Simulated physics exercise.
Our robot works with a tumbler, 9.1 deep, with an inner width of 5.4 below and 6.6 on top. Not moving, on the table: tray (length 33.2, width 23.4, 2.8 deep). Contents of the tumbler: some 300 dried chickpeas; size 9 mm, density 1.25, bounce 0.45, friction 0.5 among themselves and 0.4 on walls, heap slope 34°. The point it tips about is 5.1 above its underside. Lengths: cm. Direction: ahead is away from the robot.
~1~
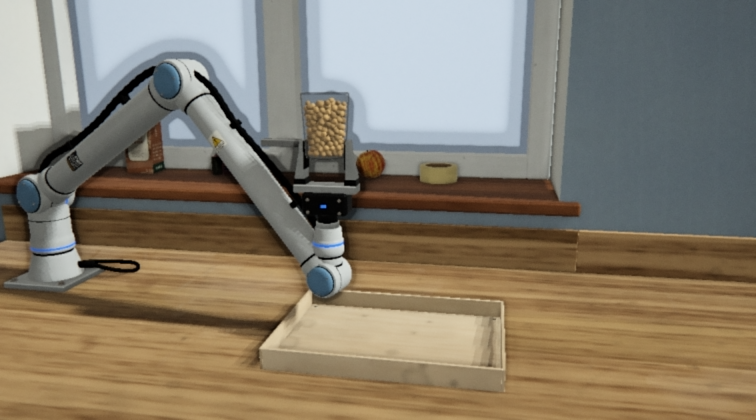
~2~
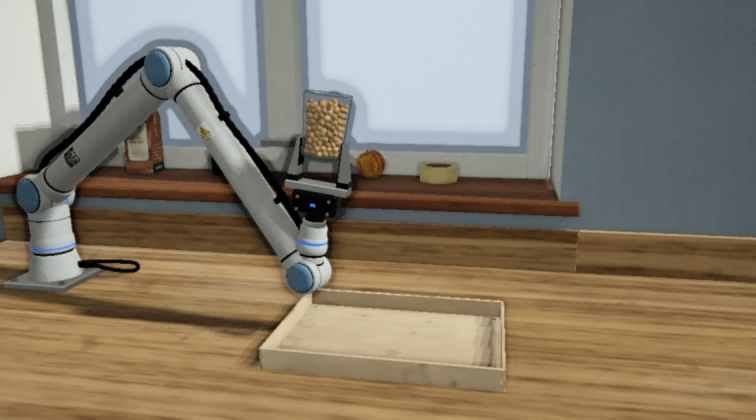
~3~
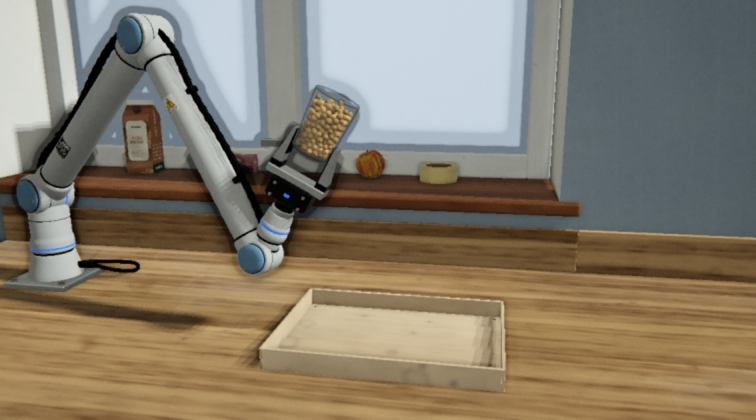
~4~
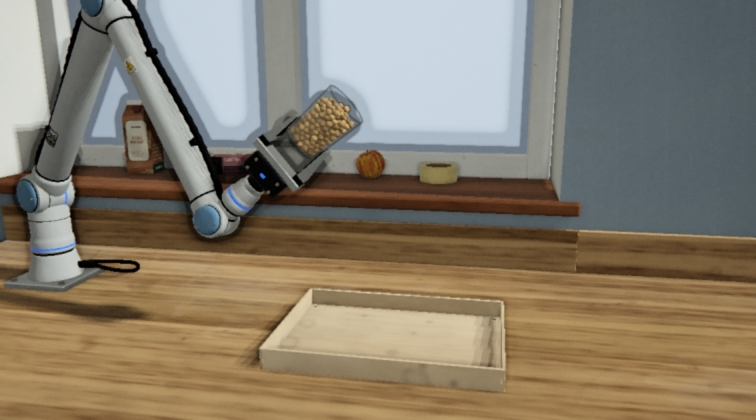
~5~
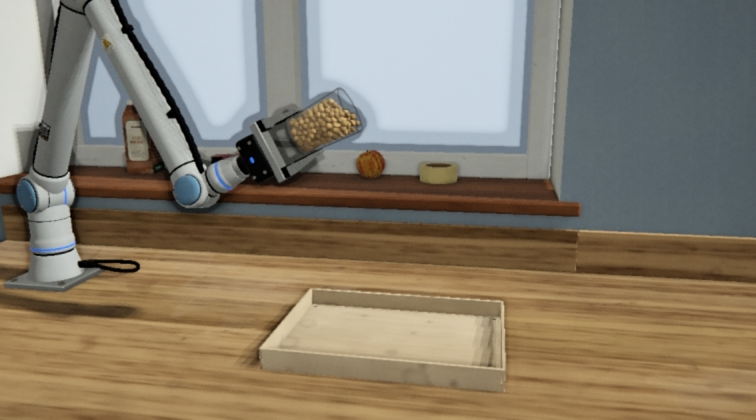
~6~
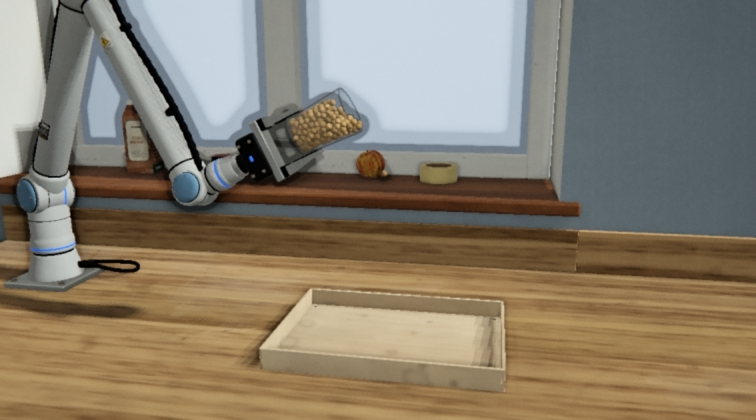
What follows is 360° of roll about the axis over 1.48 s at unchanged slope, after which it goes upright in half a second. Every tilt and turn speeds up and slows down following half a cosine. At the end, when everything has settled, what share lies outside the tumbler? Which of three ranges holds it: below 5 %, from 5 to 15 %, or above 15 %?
It lands in the range from 5 to 15 %.
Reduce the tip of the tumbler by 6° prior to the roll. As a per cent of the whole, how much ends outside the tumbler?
I'd put it at close to 0 per cent.
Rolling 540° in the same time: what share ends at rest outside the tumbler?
That would come to close to 10 in a hundred.
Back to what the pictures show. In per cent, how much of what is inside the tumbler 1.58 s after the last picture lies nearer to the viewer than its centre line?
My guess would be around 45 per cent.
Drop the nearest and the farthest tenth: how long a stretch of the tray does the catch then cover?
14 cm, roughly.
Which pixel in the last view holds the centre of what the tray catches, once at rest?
Roughly at pixel (410, 334).
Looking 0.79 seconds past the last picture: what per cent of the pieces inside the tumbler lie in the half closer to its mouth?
About 45 per cent.
Then, 0.79 s after the last picture, tipped 64°, highest piece 37 above the table; 284 in the tumbler, 5 in the tray, 7 in flight or on a rim.
Then, 1.58 s after the last picture, tipped 57°, highest piece 36 above the table; 270 in the tumbler, 22 in the tray, 4 in flight or on a rim.
Then, 2.18 s after the last picture, upright, highest piece 38 above the table; 269 in the tumbler, 27 in the tray.
Then, 2.88 s after the last picture, upright, highest piece 38 above the table; 269 in the tumbler, 27 in the tray.
Final count, 269 in the tumbler, 27 in the tray. That is 9 % outside the tumbler.
